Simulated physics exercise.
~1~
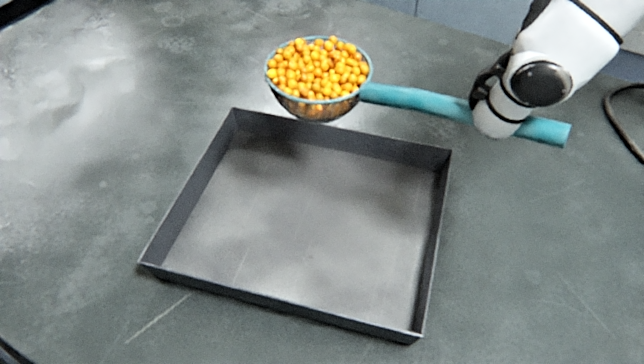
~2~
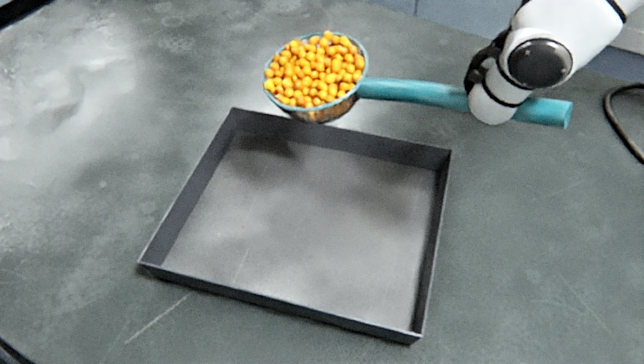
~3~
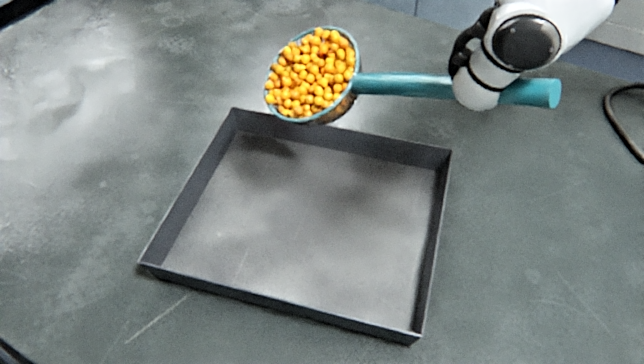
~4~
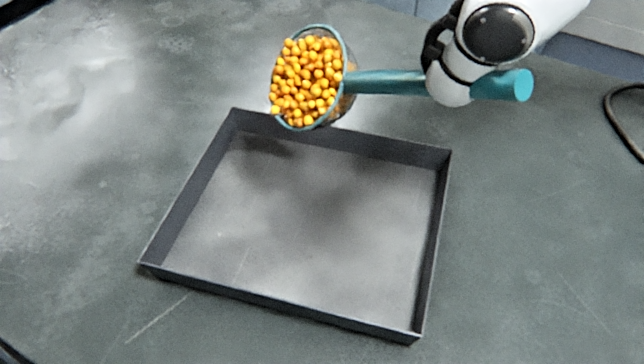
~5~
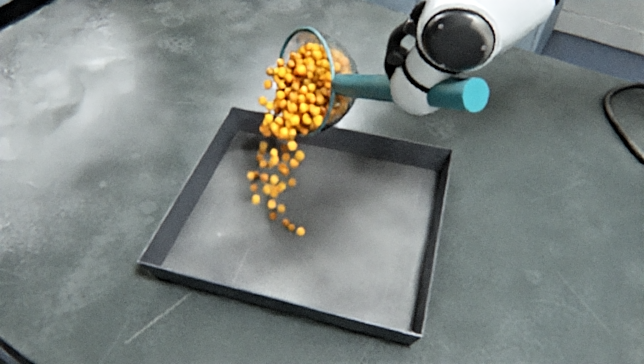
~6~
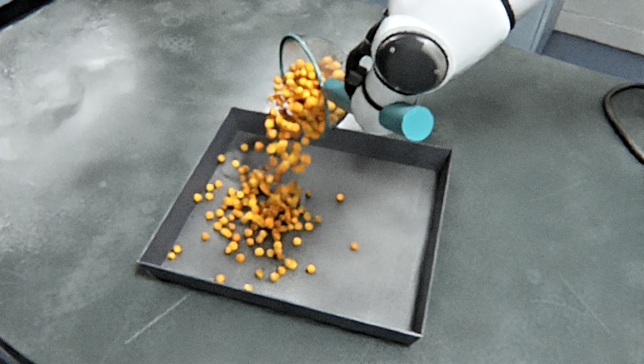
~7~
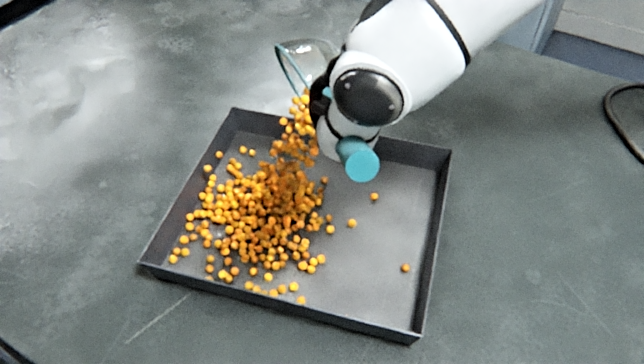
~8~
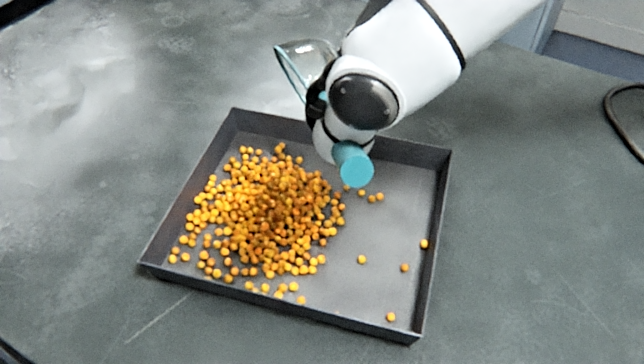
A white robotic arm held a teal-handled ladle full of yellow-orange corn kernels above a dark, shallow tray, then moved left and tipped it until they all poured out, leaving the ladle empty and the kernels in a scattered heap inside the tray.
